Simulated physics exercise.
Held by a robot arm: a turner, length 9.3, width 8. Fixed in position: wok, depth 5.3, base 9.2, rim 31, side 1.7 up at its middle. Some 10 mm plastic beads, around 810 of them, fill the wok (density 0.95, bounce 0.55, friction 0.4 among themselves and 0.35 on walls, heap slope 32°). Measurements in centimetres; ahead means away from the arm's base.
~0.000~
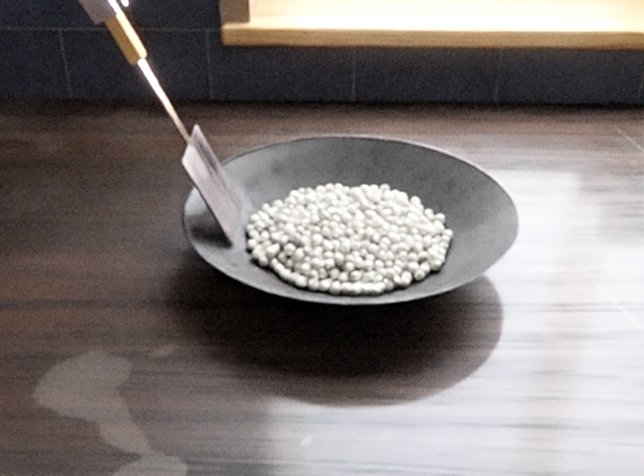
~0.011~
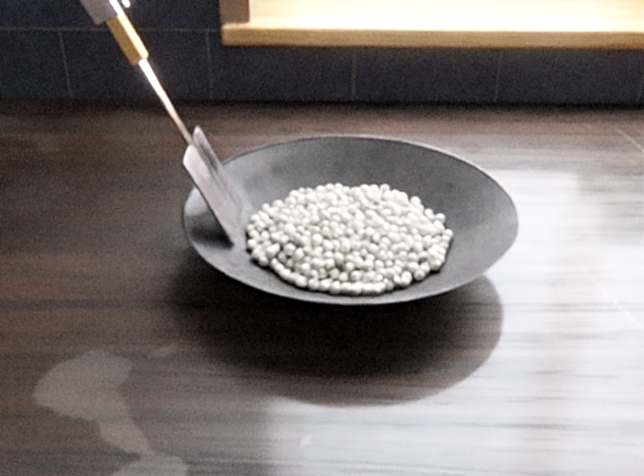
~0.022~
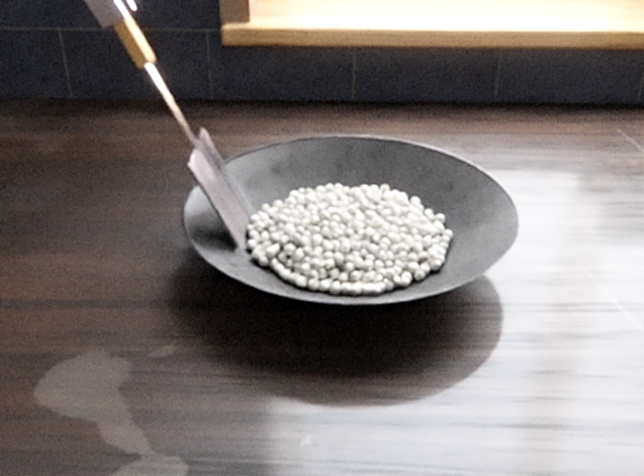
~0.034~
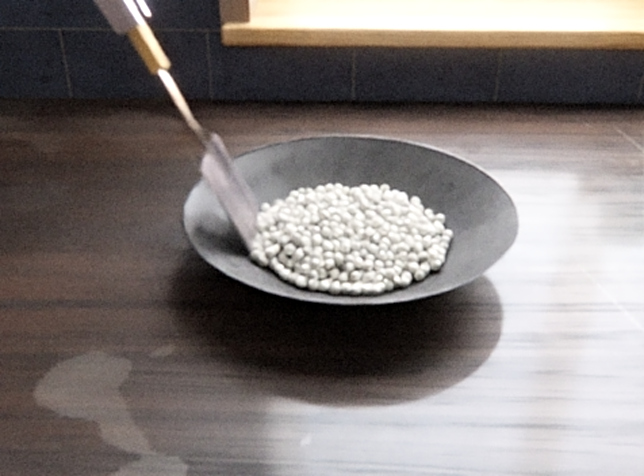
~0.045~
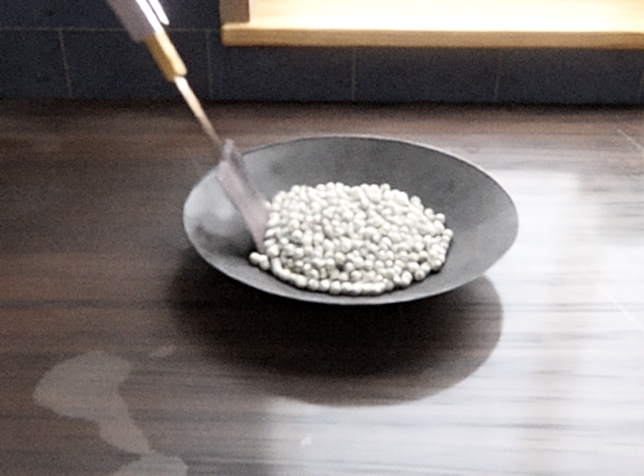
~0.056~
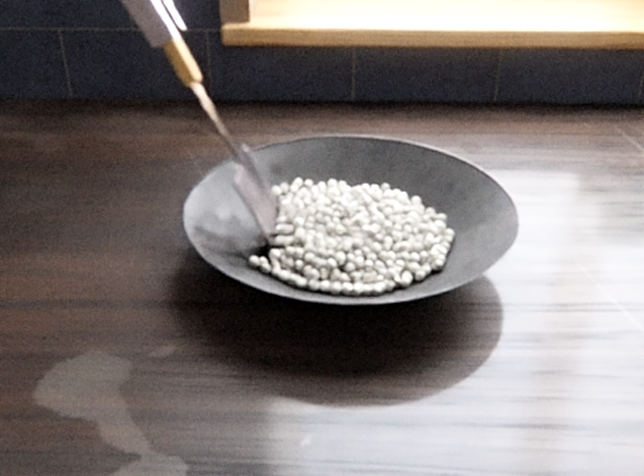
A metal turner slides rightward down a dark wok and pushes into pale round beads.
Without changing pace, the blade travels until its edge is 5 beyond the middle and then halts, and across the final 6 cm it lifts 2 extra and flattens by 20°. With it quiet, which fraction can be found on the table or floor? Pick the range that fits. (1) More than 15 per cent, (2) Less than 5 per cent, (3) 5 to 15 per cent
Option 3: 5 to 15 per cent.
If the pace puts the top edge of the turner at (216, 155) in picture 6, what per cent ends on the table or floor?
Estimate: Close to 0 %.
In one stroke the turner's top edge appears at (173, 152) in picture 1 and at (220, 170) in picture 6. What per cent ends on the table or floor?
Some 5 percent ends up on the table or floor.
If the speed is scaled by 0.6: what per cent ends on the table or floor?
0 %.
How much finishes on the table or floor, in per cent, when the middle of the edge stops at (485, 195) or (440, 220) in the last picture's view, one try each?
The two tries give near 45 and near 35 in a hundred.
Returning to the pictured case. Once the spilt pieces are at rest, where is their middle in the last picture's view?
Approximately at (582, 240).
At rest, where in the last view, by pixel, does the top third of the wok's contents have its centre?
(449, 224).
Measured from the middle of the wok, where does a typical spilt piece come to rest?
The answer is around 26 cm.
After 0.08 s, sloping 65°, highest piece 7 above the table; 809 in the wok.
After 0.11 s, sloping 59°, highest piece 9 above the table; 809 in the wok.
After 0.33 s, sloping 45°, highest piece 7 above the table; 748 in the wok, 29 on the table or floor, 32 on the blade or in flight.
After 1.38 s, sloping 45°, highest piece 6 above the table; 746 in the wok, 63 on the table or floor.
At rest, 746 in the wok, 63 on the table or floor. That is 8 % on the table or floor.
